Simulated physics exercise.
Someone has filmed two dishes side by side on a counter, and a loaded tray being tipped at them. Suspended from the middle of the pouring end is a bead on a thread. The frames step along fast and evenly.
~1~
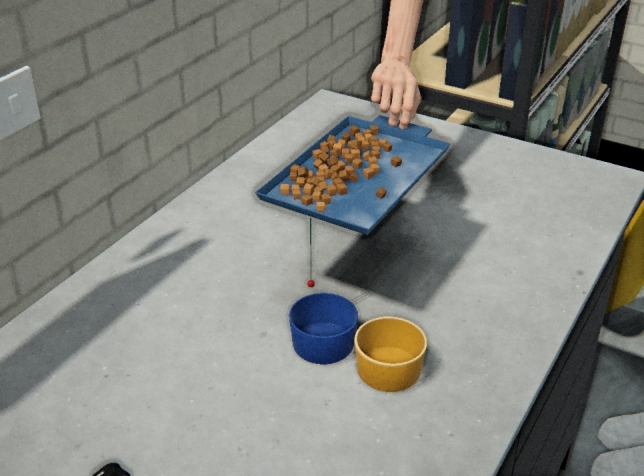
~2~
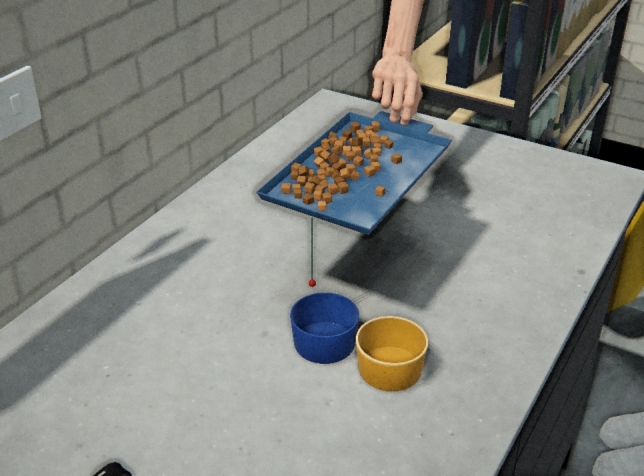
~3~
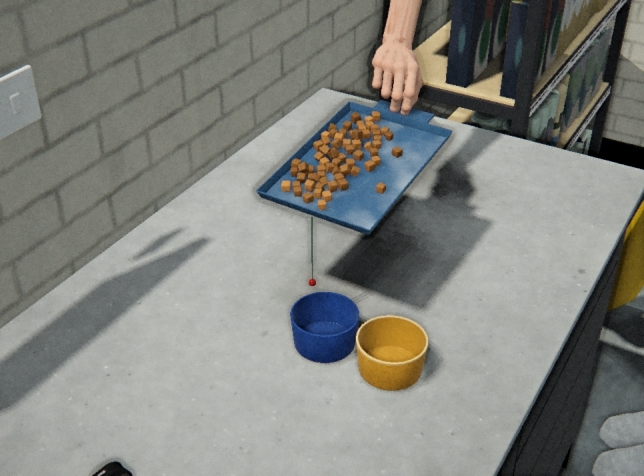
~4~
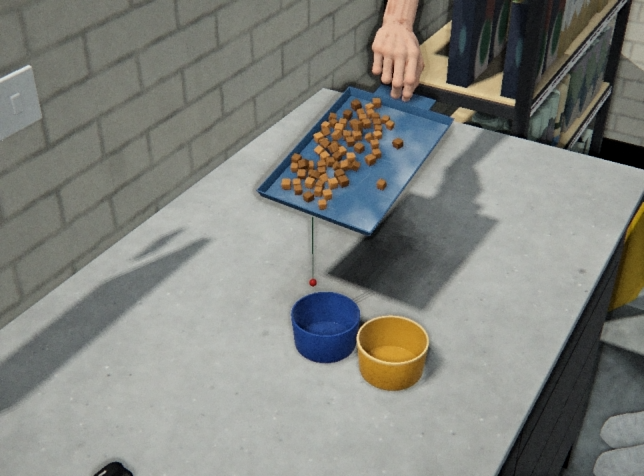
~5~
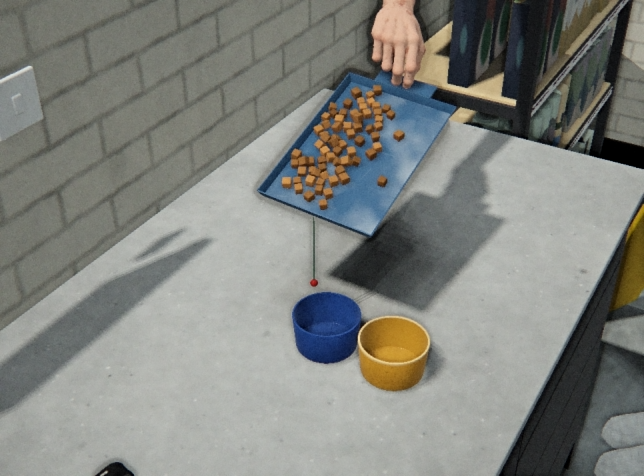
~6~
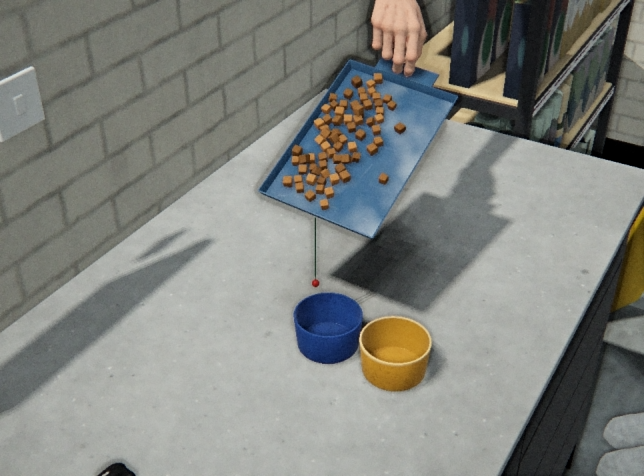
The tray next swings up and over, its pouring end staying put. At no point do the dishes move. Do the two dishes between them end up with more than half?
Yes: Most of the load lands in the dishes.
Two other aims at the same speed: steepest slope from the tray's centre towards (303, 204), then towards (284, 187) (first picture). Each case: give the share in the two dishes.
First case around 20 per cent, second case 0 per cent.
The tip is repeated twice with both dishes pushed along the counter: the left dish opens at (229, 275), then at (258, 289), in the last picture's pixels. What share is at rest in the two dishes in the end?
About 10 and 30 per cent respectively.
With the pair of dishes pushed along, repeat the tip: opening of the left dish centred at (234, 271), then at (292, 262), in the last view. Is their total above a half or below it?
Result, first setup: A minority share; second setup: A minority share.
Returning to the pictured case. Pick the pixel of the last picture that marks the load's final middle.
(340, 345).
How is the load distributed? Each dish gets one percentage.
In the left dish you'd find about 50 % of the load, and in the right dish about 30 %.
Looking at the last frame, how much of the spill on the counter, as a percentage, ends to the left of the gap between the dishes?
Left share: Some 70 per cent.
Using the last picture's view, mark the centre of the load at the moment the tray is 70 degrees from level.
Somewhere around pixel (334, 208) in the last picture.
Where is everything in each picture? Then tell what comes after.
The first picture shows corners of the pouring end (260, 192) and (367, 226), level; middle of the load (340, 166), brown sugar cubes; left dish (306, 346); right dish (374, 374); bead on its thread (311, 284).
The second picture shows corners of the pouring end (261, 191) and (368, 226), level; middle of the load (341, 164).
The third picture shows corners of the pouring end (261, 190) and (368, 227), tipped barely, lowest at the right corner; middle of the load (341, 158).
The fourth picture shows corners of the pouring end (261, 189) and (369, 229), tipped a little, lowest at the right corner; middle of the load (342, 151).
The fifth picture shows corners of the pouring end (262, 189) and (370, 231), tipped clearly, lowest at the right corner; middle of the load (342, 145).
The sixth picture shows corners of the pouring end (263, 189) and (371, 234), tipped clearly, lowest at the right corner; middle of the load (343, 140); left dish (311, 346); right dish (379, 373).
Just after the last frame, tray tipped steeply; the larger part on the tray; roughly a quarter in the air.
A moment on, tray tipped past a quarter turn; roughly a quarter in the right dish; roughly half in the left dish; roughly a quarter outside both; about a tenth in the air.
Further on, tray tipped past a quarter turn; roughly a quarter in the right dish; roughly half in the left dish; roughly a quarter outside both.
When it is over, tray tipped past a quarter turn; roughly a quarter in the right dish; roughly half in the left dish; roughly a quarter outside both.
